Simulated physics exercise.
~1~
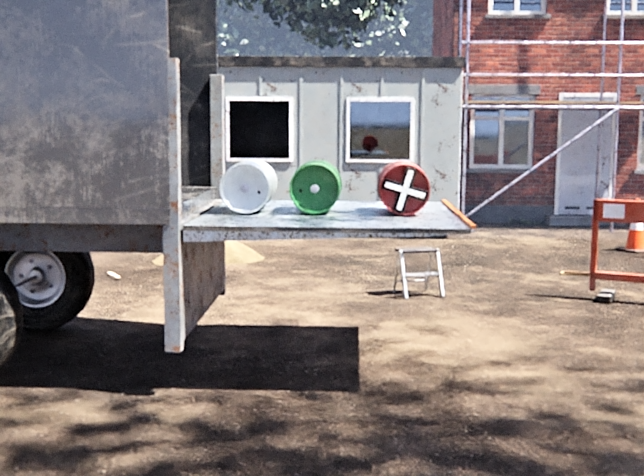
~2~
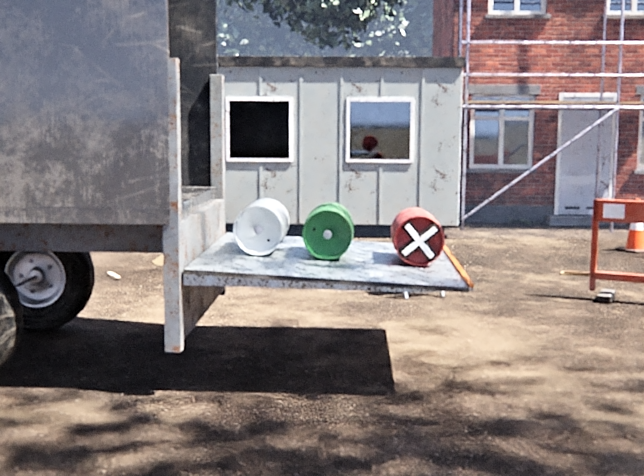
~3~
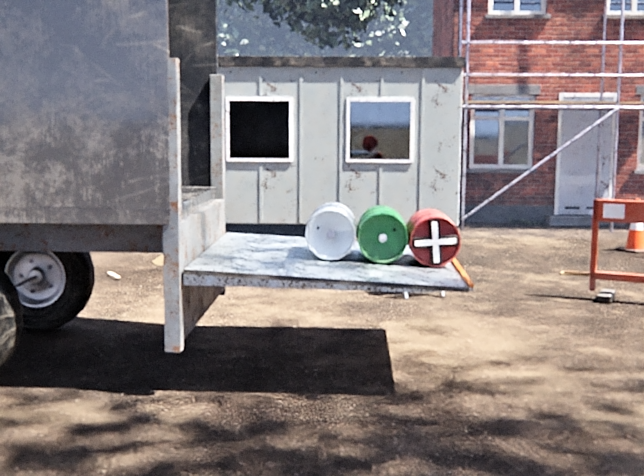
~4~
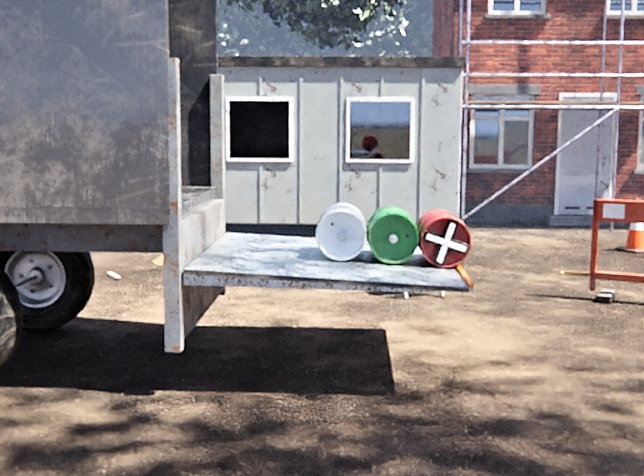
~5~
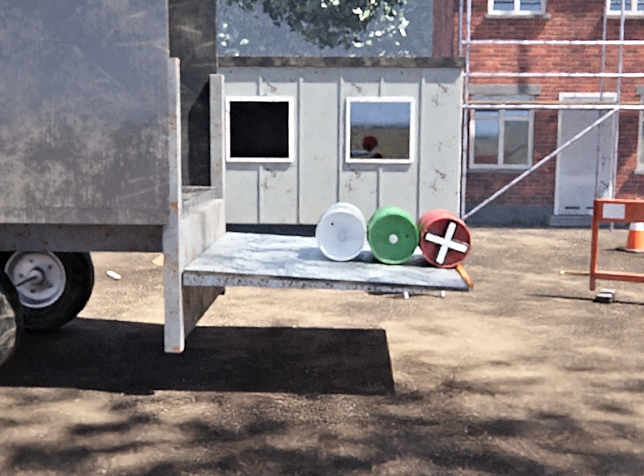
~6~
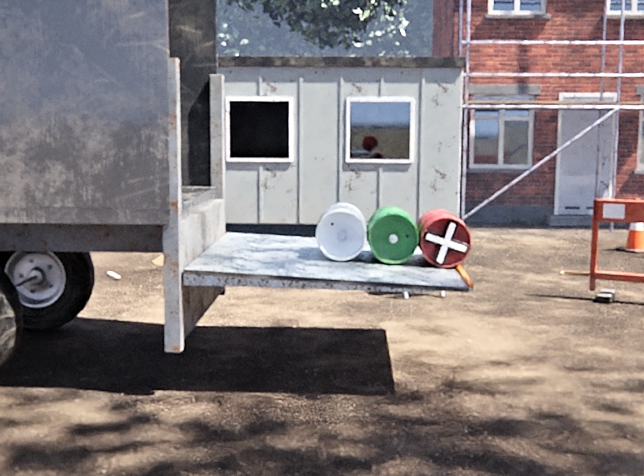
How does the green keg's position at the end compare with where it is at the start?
At the start the green keg stands apart from the others near the middle of the raised platform. By the end it is lower and farther right, resting between the white and red kegs near the outer edge.
